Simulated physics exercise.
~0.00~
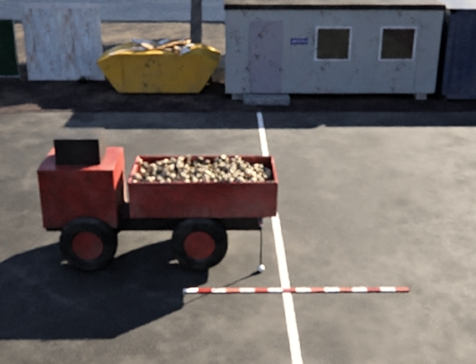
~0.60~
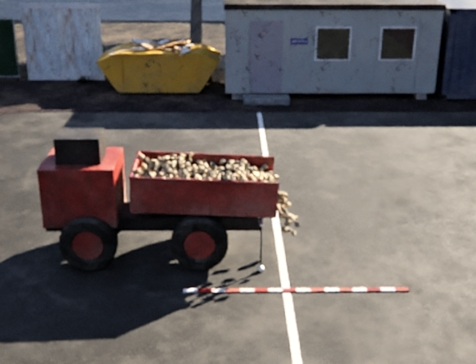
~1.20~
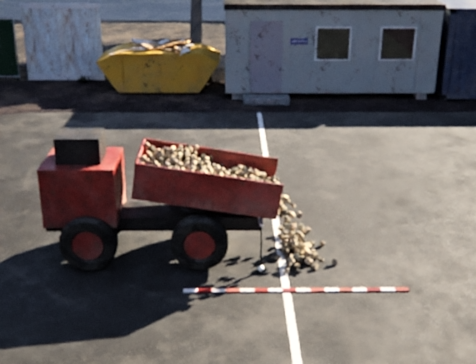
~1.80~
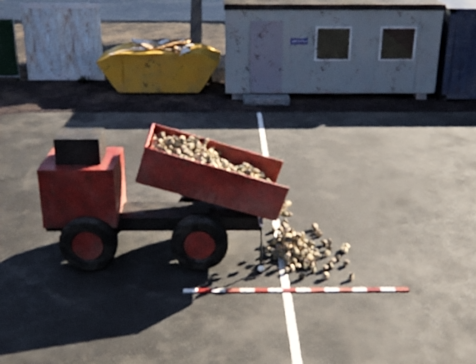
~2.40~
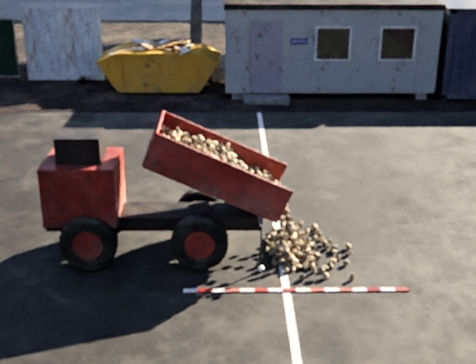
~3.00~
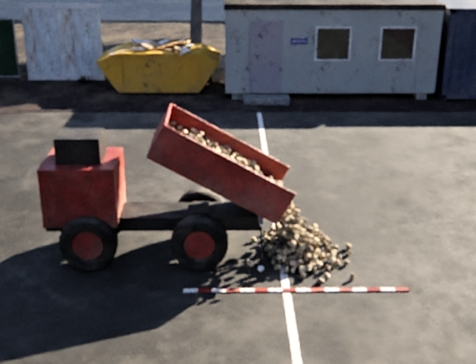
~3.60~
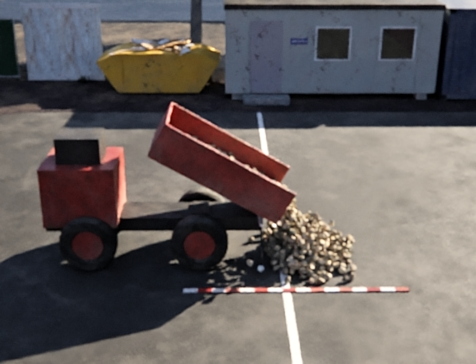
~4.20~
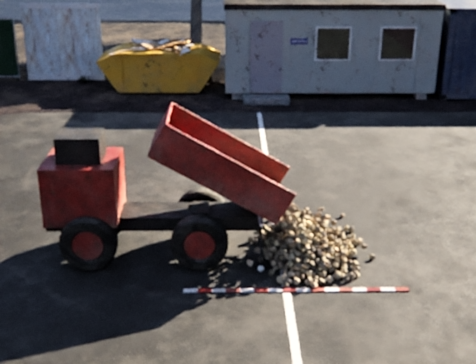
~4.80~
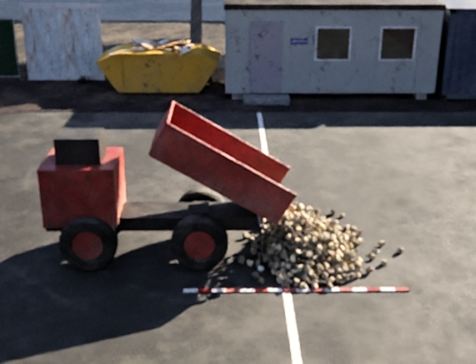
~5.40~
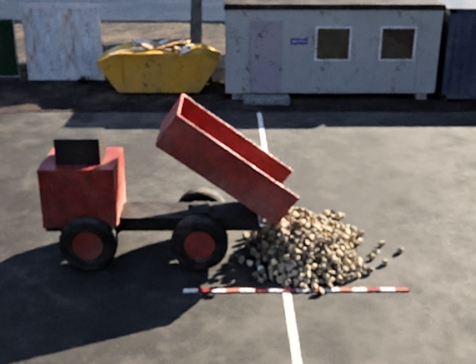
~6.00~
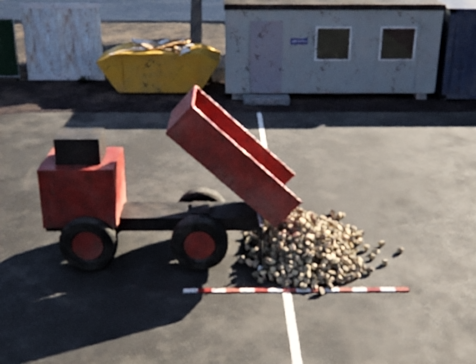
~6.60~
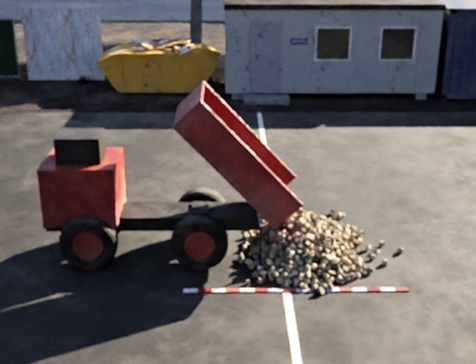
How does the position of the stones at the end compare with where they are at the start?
At the start the stones sit inside the truck's level red body, mostly left of the white line. At the end they lie lower and further right, in a heap on the ground behind the truck, mostly past the line.
